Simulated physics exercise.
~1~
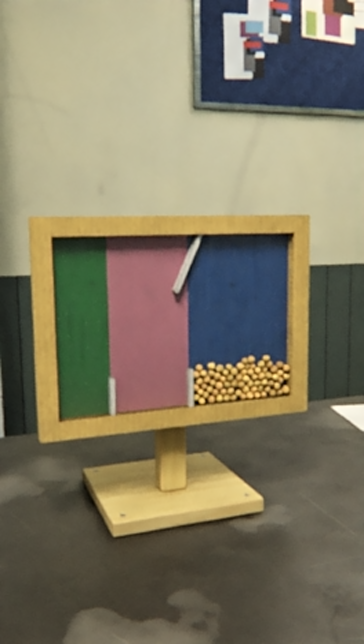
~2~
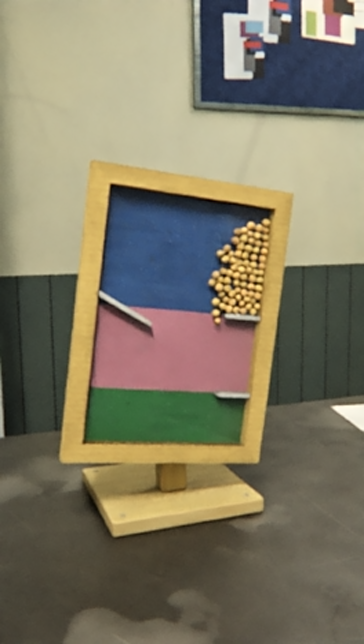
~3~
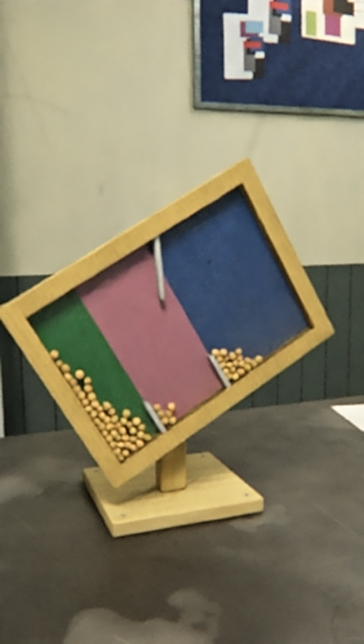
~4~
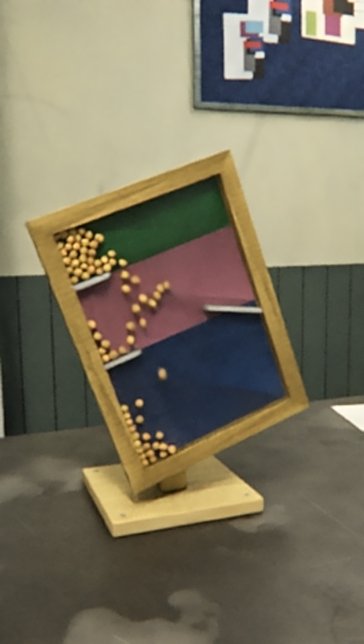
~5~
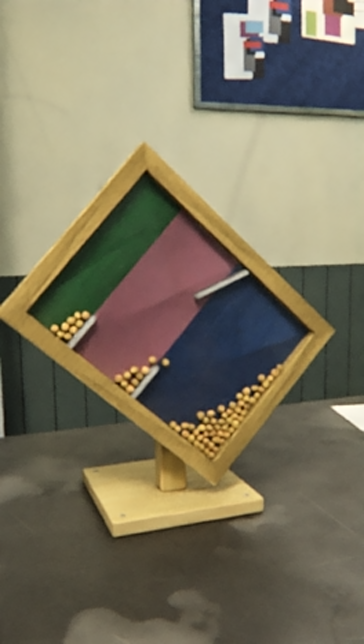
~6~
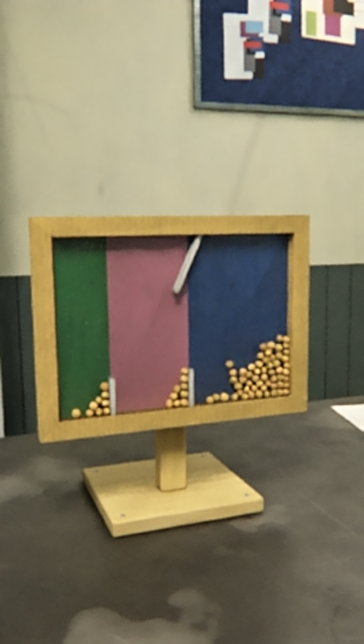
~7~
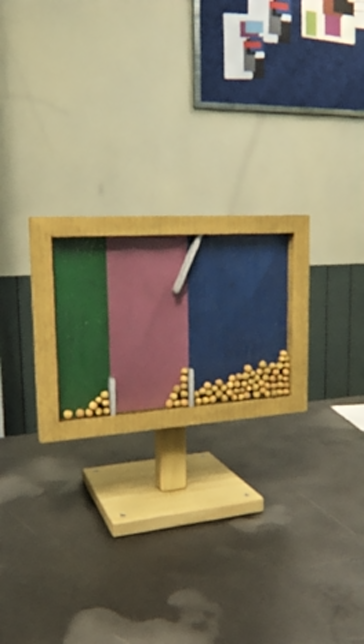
On a dark tabletop, a framed box swings both ways and levels, its beads mostly in blue.
